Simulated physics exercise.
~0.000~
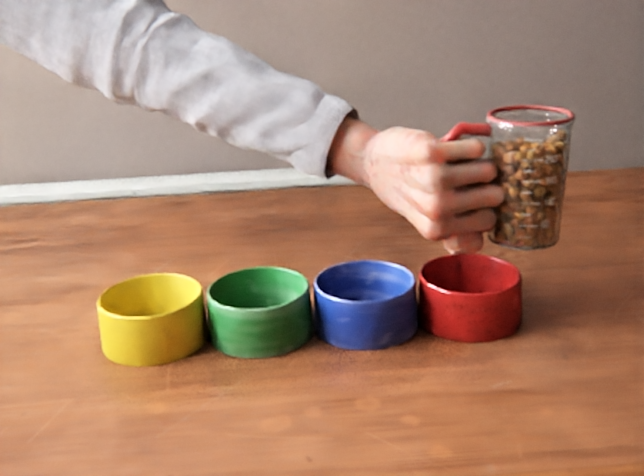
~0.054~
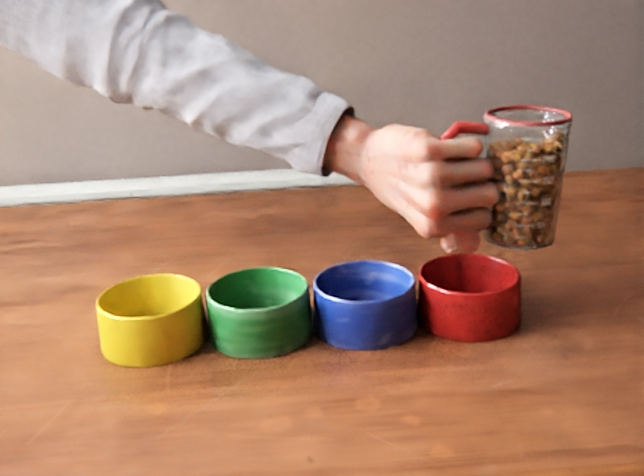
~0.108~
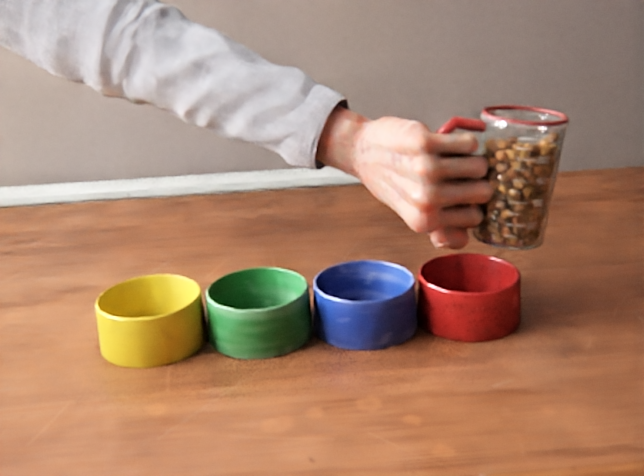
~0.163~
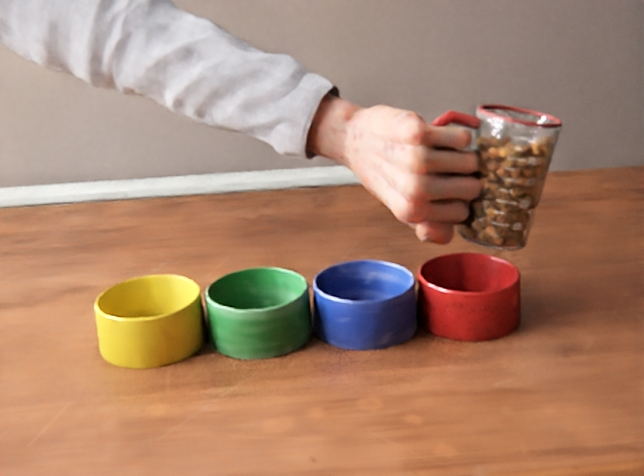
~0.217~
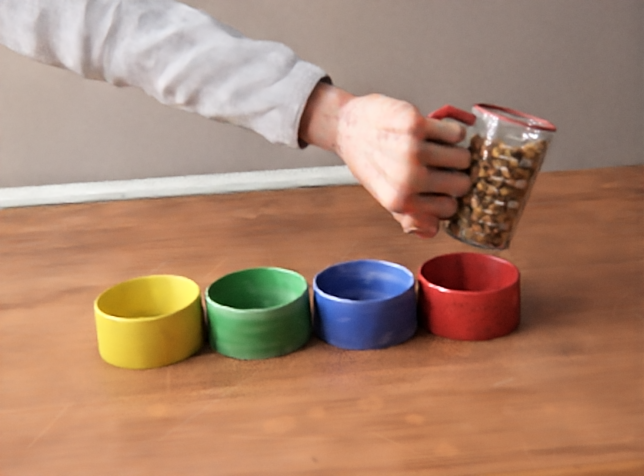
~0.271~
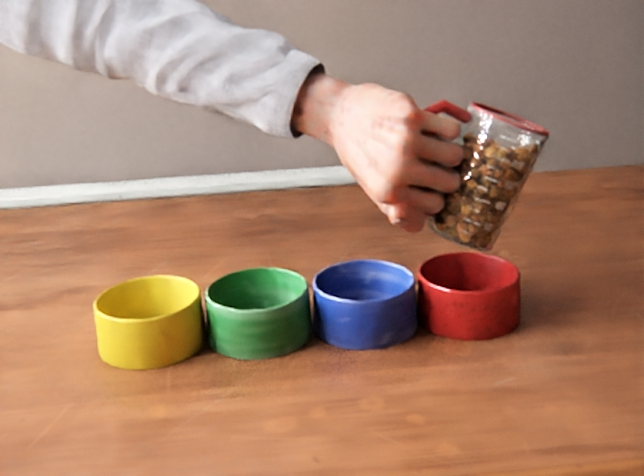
A hand held a clear cup of roasted chickpeas by its red handle above a row of yellow, green, blue and red dishes, then moved it slightly left while tilting its rim to the right.
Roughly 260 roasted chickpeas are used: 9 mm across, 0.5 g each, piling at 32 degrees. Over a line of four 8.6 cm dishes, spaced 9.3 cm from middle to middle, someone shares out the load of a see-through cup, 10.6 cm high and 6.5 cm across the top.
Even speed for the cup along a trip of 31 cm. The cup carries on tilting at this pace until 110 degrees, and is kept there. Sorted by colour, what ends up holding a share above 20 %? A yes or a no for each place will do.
Red - no; blue - yes; green - yes; yellow - no; counter - no.
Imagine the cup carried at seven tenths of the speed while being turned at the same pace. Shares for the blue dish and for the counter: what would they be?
Then the blue dish gets 50 and the counter 10.
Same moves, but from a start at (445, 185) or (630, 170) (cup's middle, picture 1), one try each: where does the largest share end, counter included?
In the first try green collects the most, and in the second it's red.
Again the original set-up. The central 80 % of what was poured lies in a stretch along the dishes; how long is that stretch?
13 centimetres.
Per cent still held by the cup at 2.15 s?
Roughly 10 per cent of the load.
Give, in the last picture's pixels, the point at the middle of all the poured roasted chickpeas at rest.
Approximately (338, 310) in the last view.
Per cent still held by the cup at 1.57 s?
It comes to about 35 percent.
After 1.05 s, tilt 103 degrees; cup holds 95 %.
After 1.57 s, tilt 110 degrees; cup holds 35 %, blue 55 %, green 5 %.
Then, at 2.15 s, tilt 110 degrees; cup holds 10 %, blue 55 %, green 30 %.
In the end, at 2.9 s, red 0 %, blue 55 %, green 35 %, yellow 0 %, counter 5 %.
